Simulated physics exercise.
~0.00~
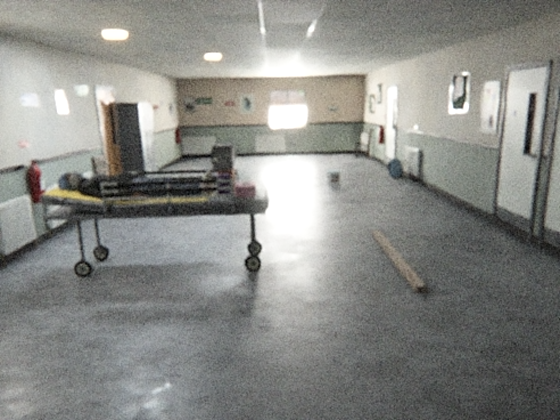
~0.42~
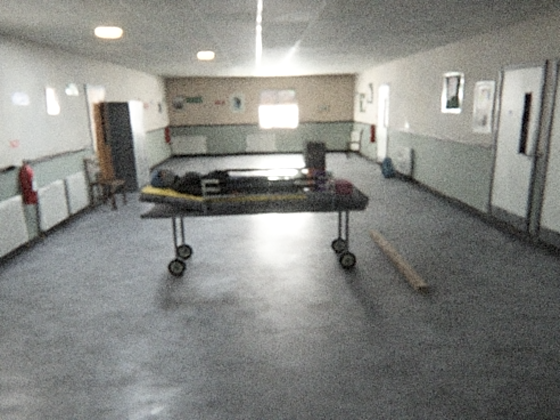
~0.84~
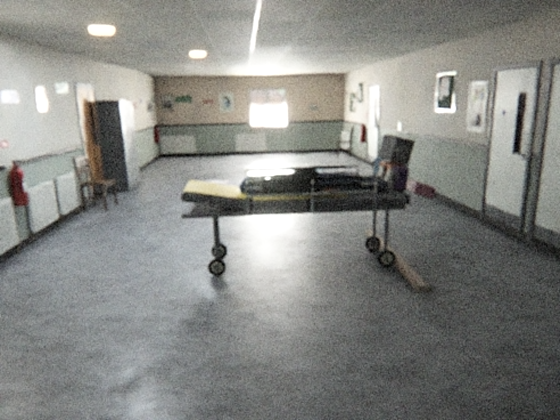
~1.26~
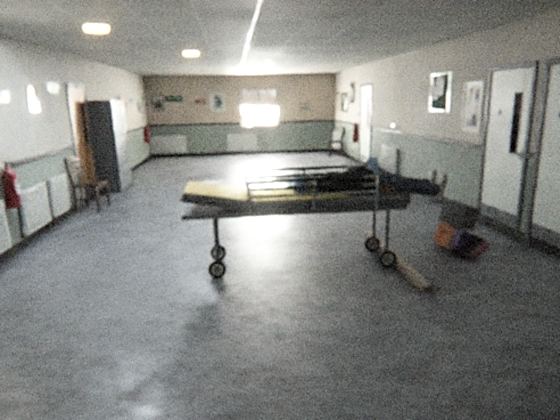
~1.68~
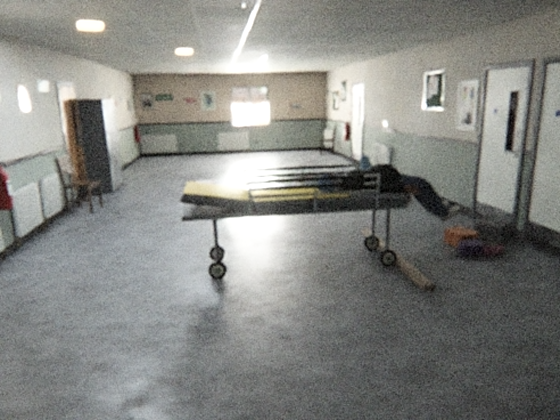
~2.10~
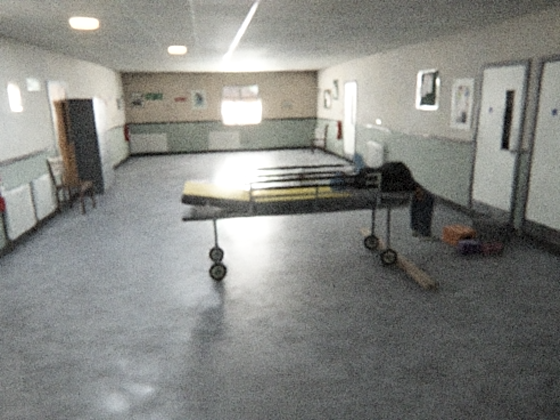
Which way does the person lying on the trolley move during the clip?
The person moves to the right, first along with the rolling trolley and then sliding further along its top after it stops.
